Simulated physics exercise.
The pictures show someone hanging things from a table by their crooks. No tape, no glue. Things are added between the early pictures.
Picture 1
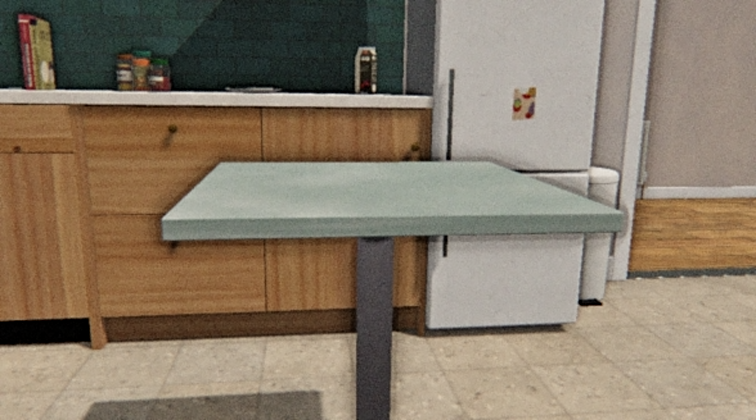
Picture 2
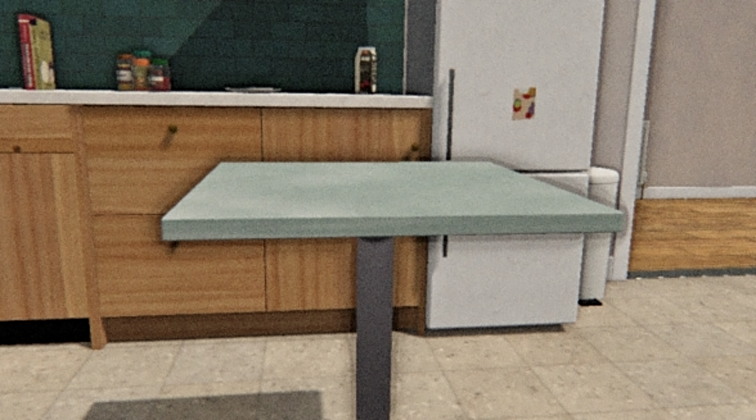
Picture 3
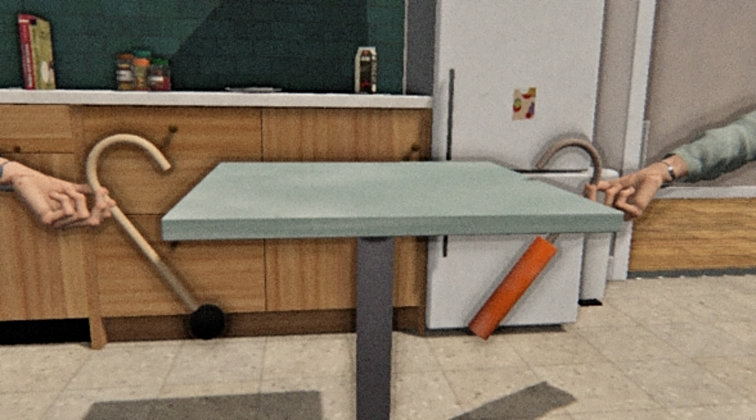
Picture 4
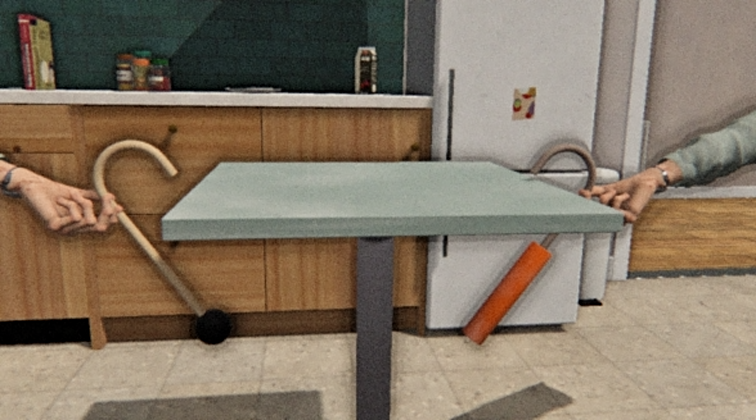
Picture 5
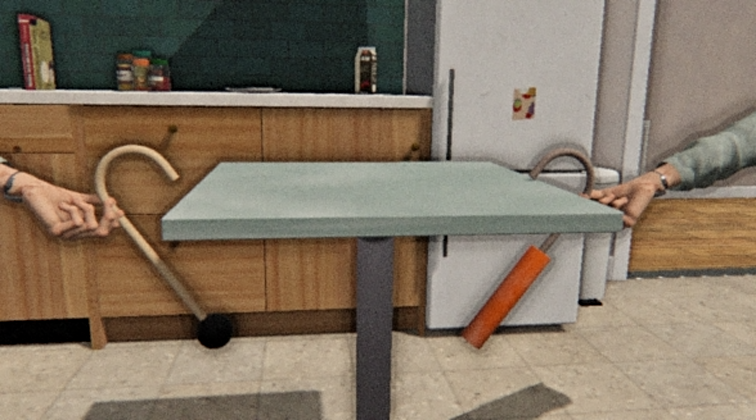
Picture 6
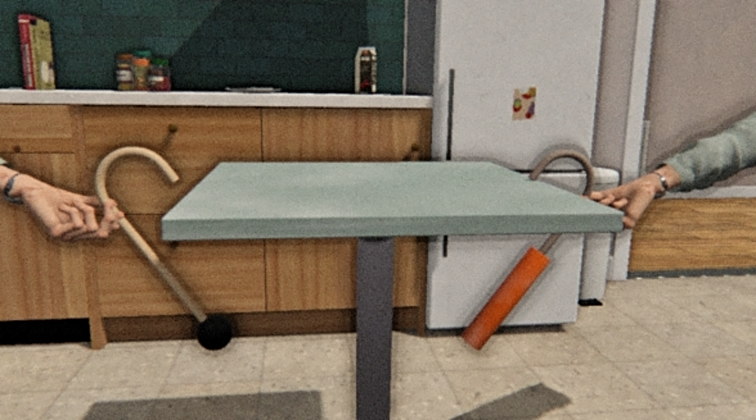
Two hands bring a black-ended hooked stick and an orange umbrella to a table's opposite sides.
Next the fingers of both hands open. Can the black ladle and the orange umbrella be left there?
The black ladle falls to the floor and the orange umbrella stays hooked on the edge.
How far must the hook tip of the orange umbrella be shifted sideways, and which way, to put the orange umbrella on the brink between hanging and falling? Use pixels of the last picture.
Some 8 pixels, right.
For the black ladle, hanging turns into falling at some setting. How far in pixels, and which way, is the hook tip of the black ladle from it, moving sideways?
Some 24 pixels, right.
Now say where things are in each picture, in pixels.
Table (376, 190), in the first frame.
Table (376, 190), in the second frame.
Still on the way; black ladle (170, 237); table (376, 190), in the third frame.
Still on the way; orange umbrella (518, 242); table (376, 190), in the fourth frame.
Still on the way; black ladle (178, 247); table (376, 190), in the fifth frame.
In place, still held; black ladle (178, 249); orange umbrella (517, 247); table (376, 190), in the sixth frame.
Then, 0.36 s after the last picture, black ladle down below; orange umbrella at rest near (519, 247).
At rest, the black ladle slips off; the orange umbrella hangs from the table, near (517, 247).
